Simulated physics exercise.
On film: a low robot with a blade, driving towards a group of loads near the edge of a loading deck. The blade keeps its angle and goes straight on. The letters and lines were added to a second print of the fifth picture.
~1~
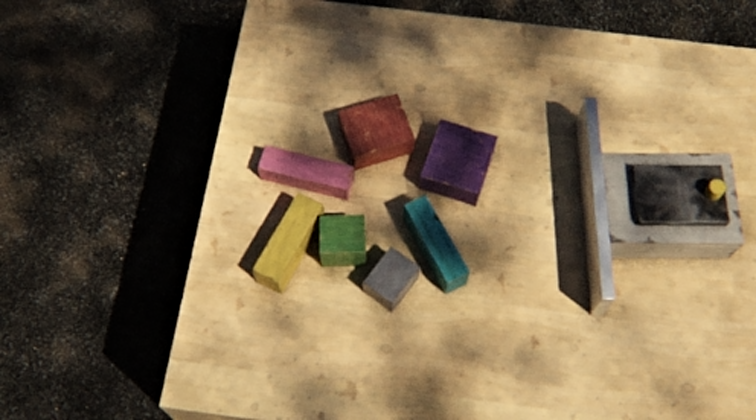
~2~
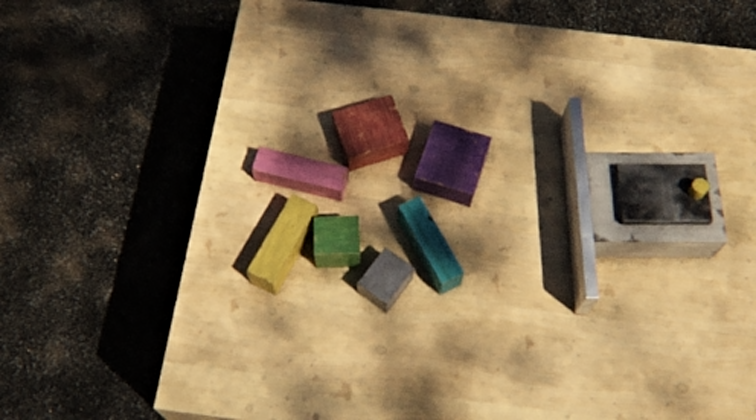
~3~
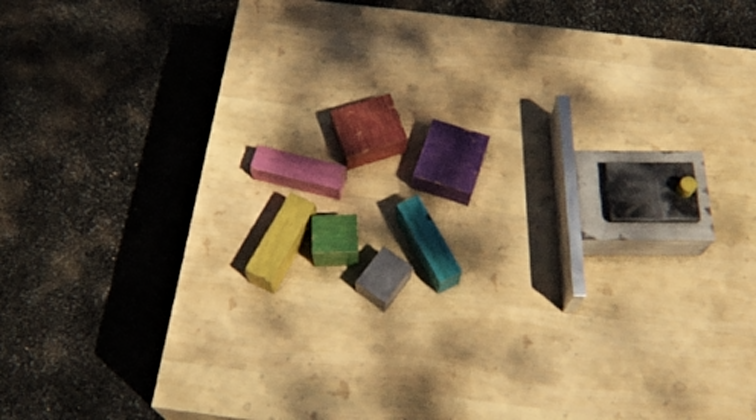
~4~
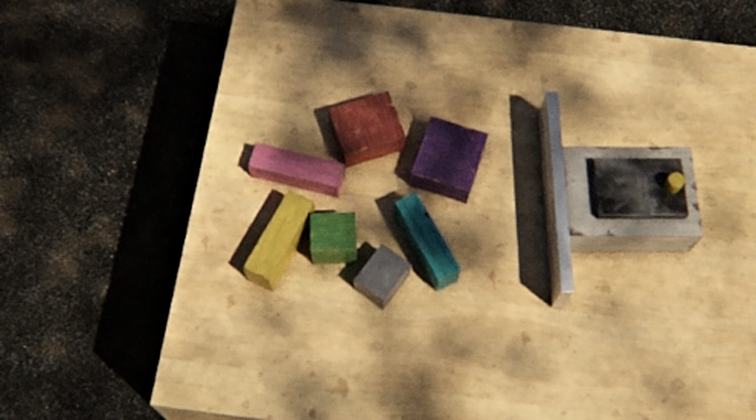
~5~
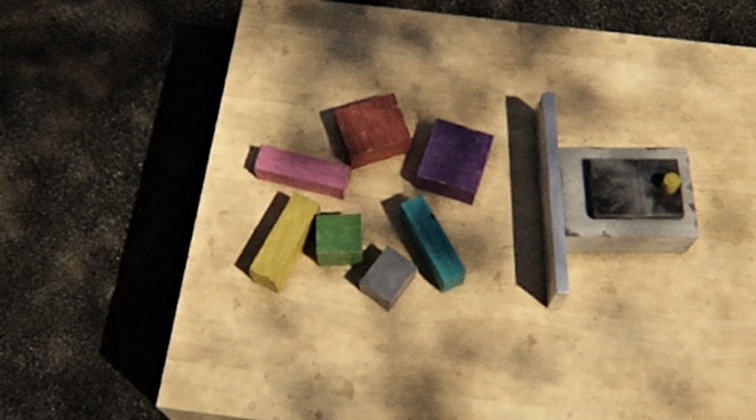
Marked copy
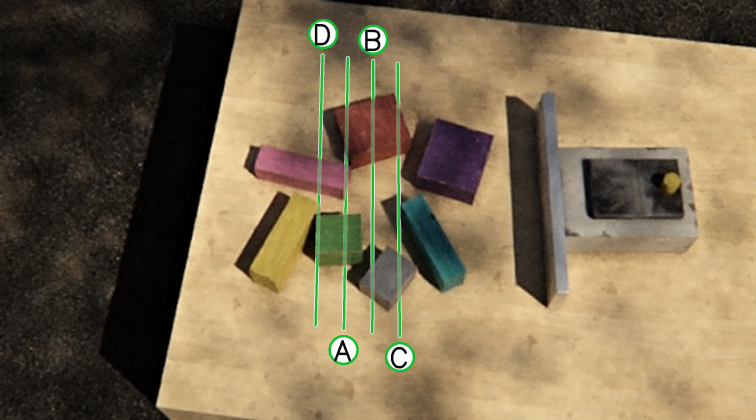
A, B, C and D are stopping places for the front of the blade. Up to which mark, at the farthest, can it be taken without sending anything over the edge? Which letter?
D.
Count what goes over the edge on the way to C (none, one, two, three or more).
In all, none.
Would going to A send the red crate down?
No.
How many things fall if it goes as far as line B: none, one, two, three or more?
In all, none.
On the copy, A at (346, 186); B at (373, 189); C at (399, 192); D at (319, 183).
On D. First, robot (543, 178); red crate (364, 130); purple crate (430, 168).
Then, robot (457, 168); pink bar (270, 173); red crate (297, 107).
Finally, robot (395, 161); pink bar (212, 175); yellow bar (225, 233); nothing has fallen.
By contrast, A is safe but short; B is safe but short; C is safe but short.
